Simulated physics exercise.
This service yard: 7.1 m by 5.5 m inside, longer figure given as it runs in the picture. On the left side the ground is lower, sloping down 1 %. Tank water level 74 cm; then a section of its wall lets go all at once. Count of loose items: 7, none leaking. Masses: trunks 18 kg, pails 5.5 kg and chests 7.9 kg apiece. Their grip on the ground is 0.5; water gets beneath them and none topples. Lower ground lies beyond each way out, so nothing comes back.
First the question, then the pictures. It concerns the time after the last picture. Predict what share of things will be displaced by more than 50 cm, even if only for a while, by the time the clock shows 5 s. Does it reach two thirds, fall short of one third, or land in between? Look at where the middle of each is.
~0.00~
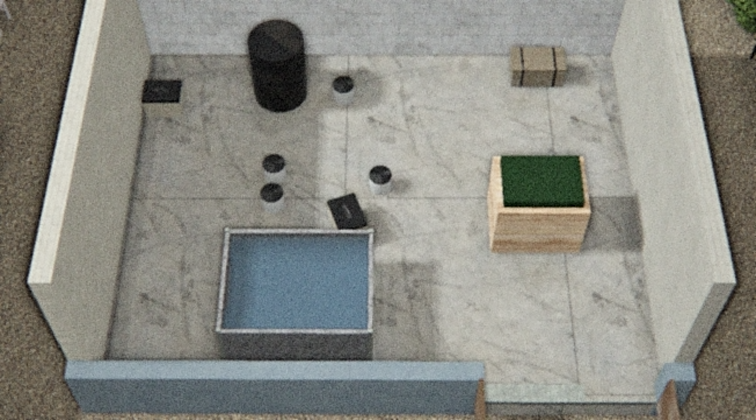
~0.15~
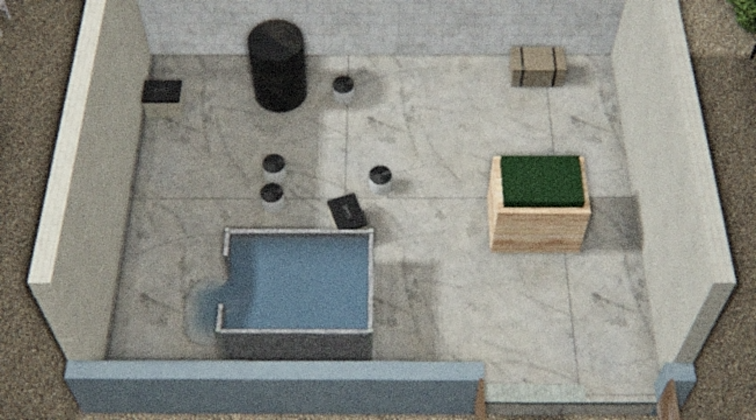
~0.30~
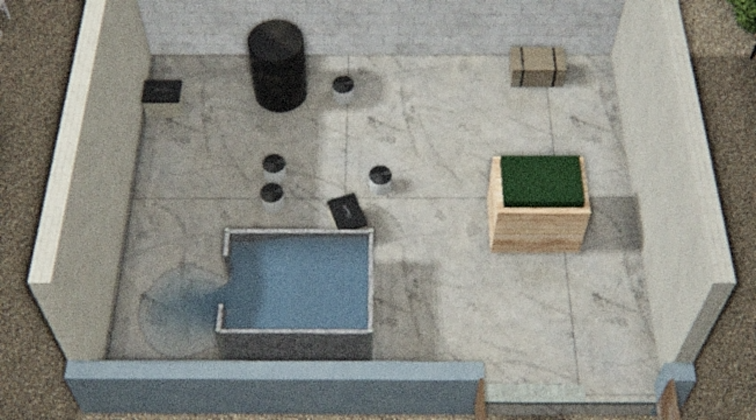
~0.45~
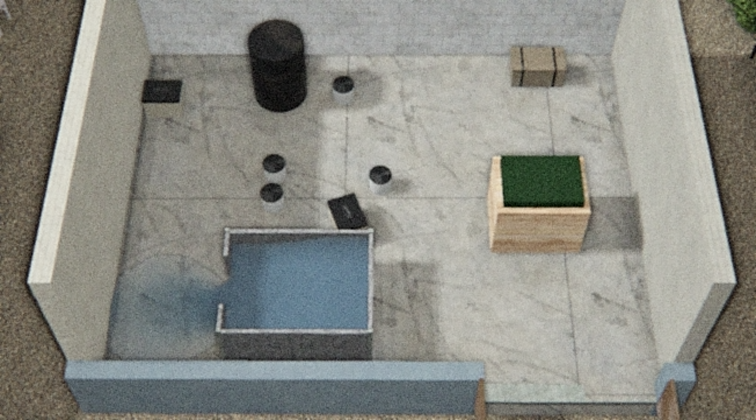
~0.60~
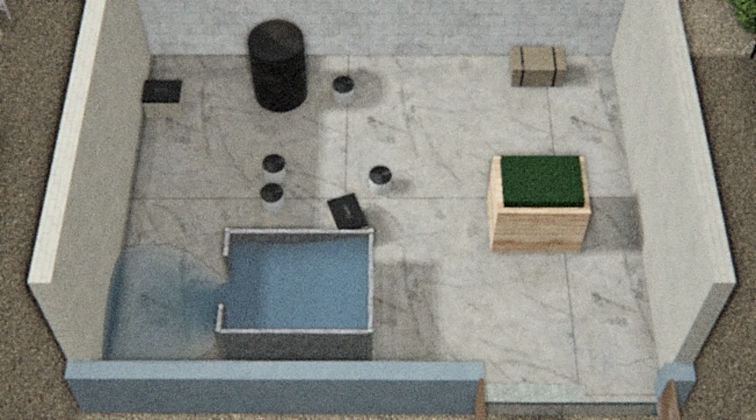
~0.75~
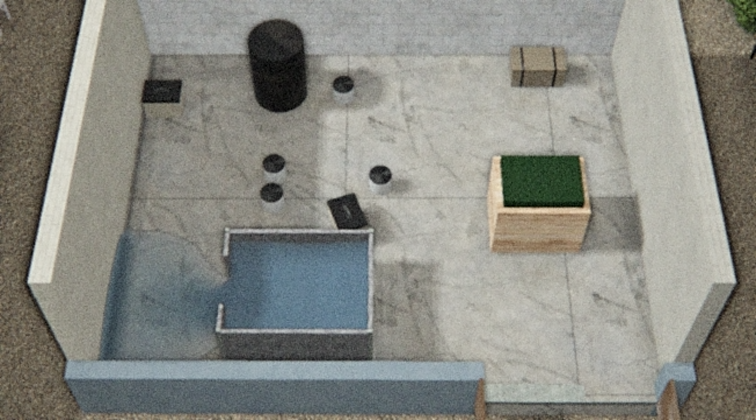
Short of a third.
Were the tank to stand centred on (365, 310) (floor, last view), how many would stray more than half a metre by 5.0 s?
Then 1 of them would.
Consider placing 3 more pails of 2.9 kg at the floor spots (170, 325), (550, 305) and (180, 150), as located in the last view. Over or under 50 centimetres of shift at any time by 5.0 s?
Respectively: Tops it; doesn't reach it; tops it.
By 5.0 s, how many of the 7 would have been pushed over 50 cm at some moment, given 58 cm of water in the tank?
1.
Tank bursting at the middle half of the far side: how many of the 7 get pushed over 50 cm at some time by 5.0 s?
That gives 7 of them.
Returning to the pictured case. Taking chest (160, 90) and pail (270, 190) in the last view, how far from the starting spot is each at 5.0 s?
In that order: 140 cm, 0 cm.
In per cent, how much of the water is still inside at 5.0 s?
100 % or so.
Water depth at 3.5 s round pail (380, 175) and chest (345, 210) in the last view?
I'd put it at 0 cm and 0 cm respectively.
After 1.1 s 0 of 7 are over 50 cm from their spots; 0 afloat.
After 2.2 s 0 of 7 are over 50 cm from their spots; 0 afloat.
After 3.5 s 1 of 7 are over 50 cm from their spots; 1 afloat.
After 5.0 s 1 of 7 are over 50 cm from their spots, and 1 have been at some point; 1 afloat.
